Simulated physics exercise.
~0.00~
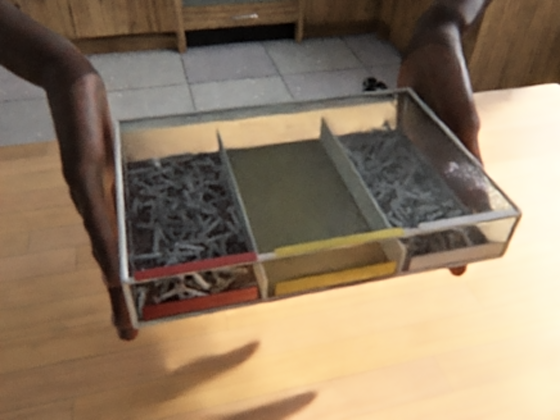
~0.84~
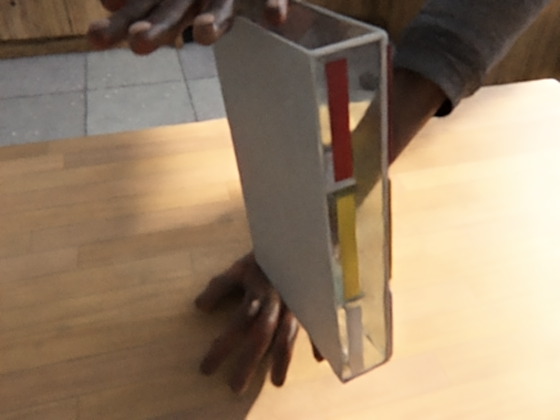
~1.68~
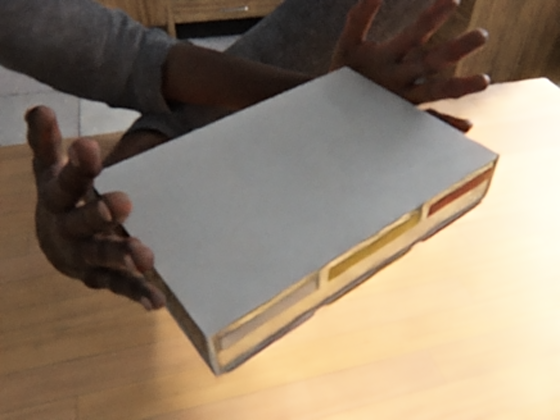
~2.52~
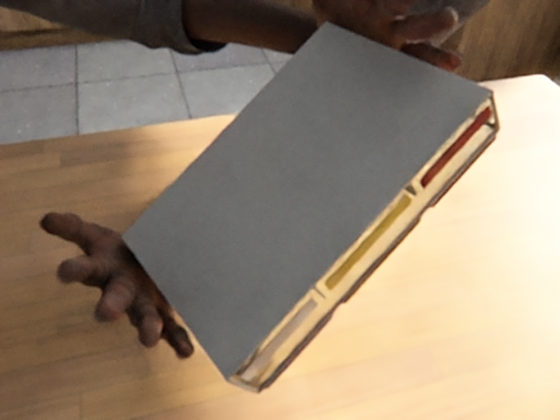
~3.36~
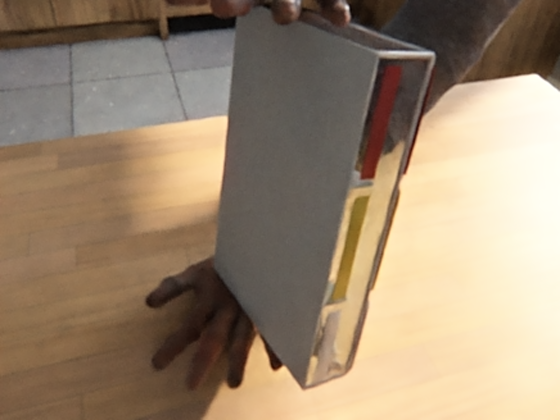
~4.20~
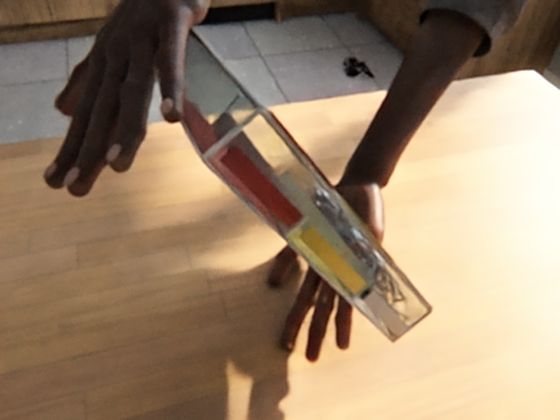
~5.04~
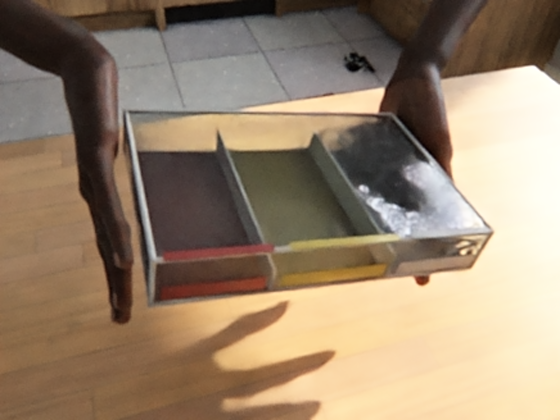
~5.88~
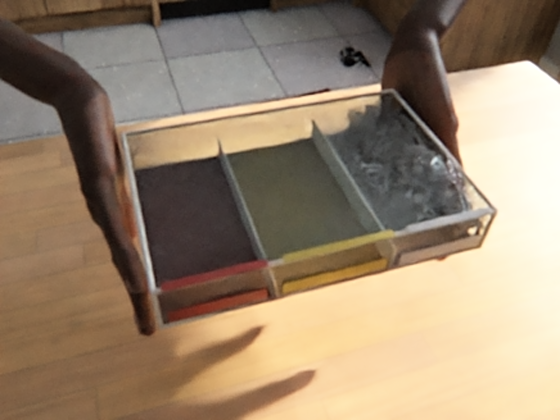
A shallow clear-lidded box with three compartments, marked red, yellow and white from left to right, is held by two hands above a pale wooden table, seen from slightly above with grey floor tiles behind. Small grey metal pieces fill the red and white compartments, while the yellow one looks empty. The hands tip the box up on its side and turn it over until its plain grey underside faces up. They then swing it back through a steep tilt to level. It ends upright and still held, the pieces heaped in the white compartment, the other two empty.
